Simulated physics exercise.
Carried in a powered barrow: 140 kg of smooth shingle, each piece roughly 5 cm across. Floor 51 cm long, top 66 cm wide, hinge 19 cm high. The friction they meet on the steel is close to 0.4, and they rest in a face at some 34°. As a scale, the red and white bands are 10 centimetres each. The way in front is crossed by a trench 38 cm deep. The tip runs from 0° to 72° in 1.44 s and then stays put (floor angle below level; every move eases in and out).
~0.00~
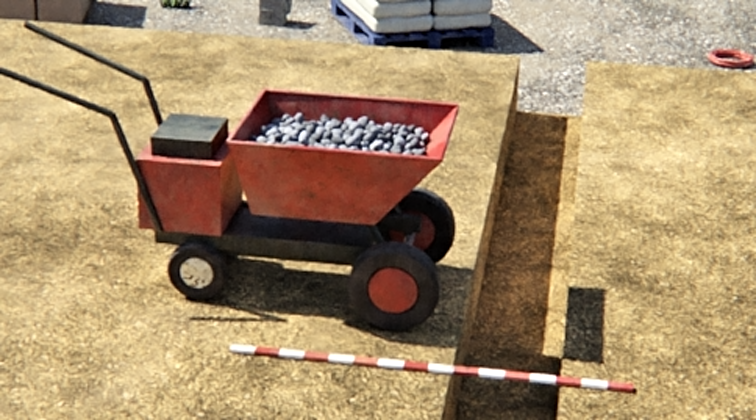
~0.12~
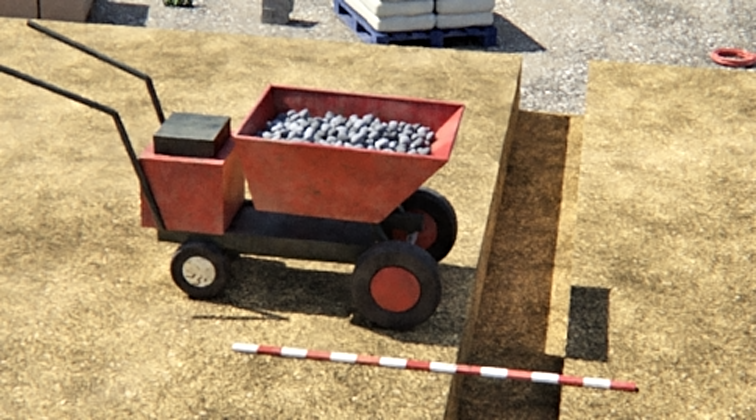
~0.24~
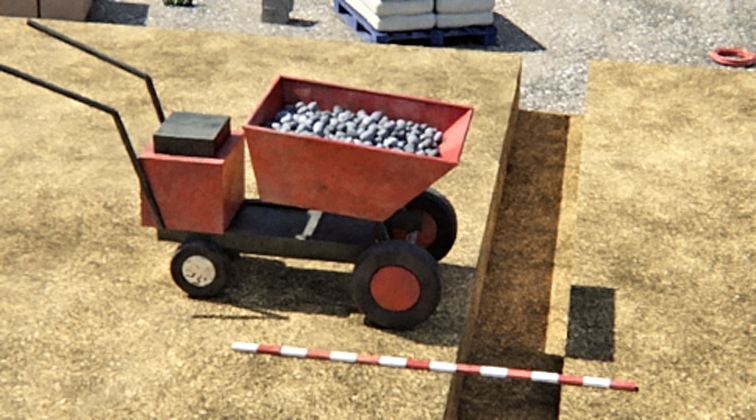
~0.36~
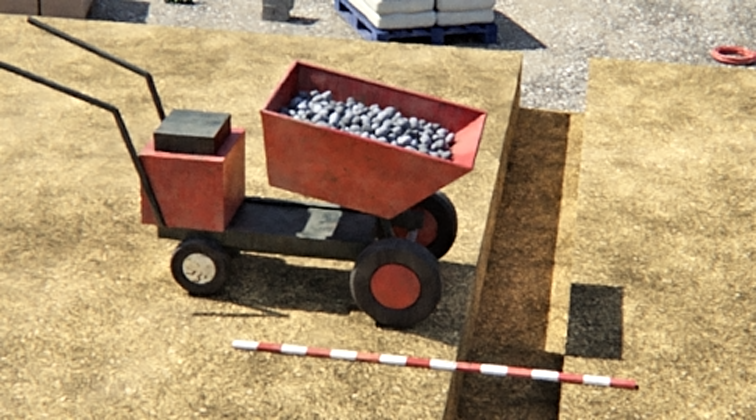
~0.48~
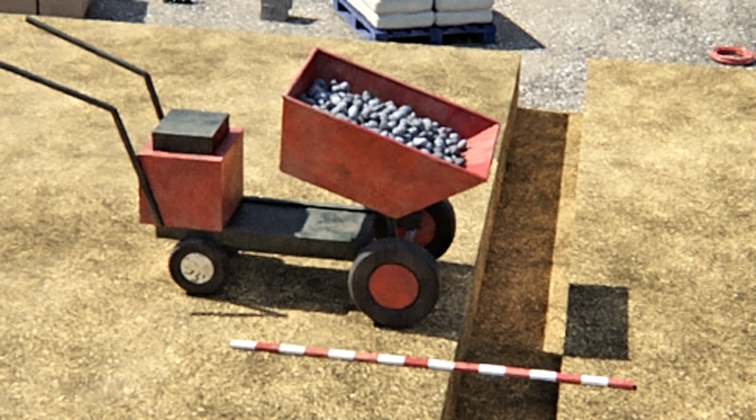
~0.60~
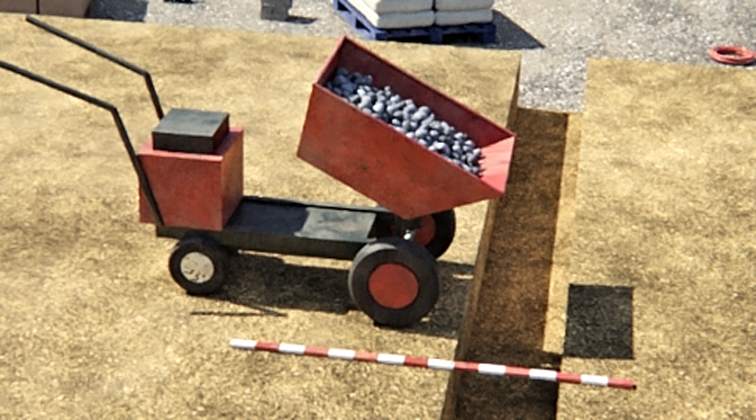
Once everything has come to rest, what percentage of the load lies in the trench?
24 %.
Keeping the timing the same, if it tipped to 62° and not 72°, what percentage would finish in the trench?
In that case near 40 per cent.
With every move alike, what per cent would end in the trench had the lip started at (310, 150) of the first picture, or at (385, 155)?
The first start gives about 90 per cent, the second about 85.
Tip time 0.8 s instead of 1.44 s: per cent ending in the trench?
Expected share: Around 20%.
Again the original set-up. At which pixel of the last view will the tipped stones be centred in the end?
Look at roughly (619, 308).
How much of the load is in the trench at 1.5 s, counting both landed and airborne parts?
By then, around 5 percent.
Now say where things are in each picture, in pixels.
The first frame shows lip at (442, 160), floor tilted 0°, highest stones at (334, 131).
The second frame shows lip at (448, 160), floor tilted 1°, highest stones at (329, 127); the stones move at 0.2 m/s on average.
The third frame shows lip at (457, 164), floor tilted 5°, highest stones at (310, 117); the stones move at 0.4 m/s on average.
The fourth frame shows lip at (472, 169), floor tilted 11°, highest stones at (318, 106); the stones move at 0.5 m/s on average.
In the fifth frame, the tray is at 19°, its lip at (487, 180); the top of the load is at (326, 95); the stones move at 0.6 m/s on average.
The sixth frame shows lip at (503, 195), floor tilted 27°, highest stones at (343, 81); the stones move at 0.7 m/s on average.
After 1.1 s the floor is at 61°; 100 % in the tray; the foremost stones are at (553, 241).
After 1.5 s the floor is at 72°; 45 % in the tray, 4 % in the trench, 52 % past the trench; the foremost stones are at (712, 327).
After 1.9 s the floor is at 72°; 13 % in the tray, 12 % in the trench, 75 % past the trench; the foremost stones are past the picture's edge.
After 3.8 s the floor is at 72°; 0 % in the tray, 24 % in the trench, 76 % past the trench; the foremost stones are past the picture's edge.
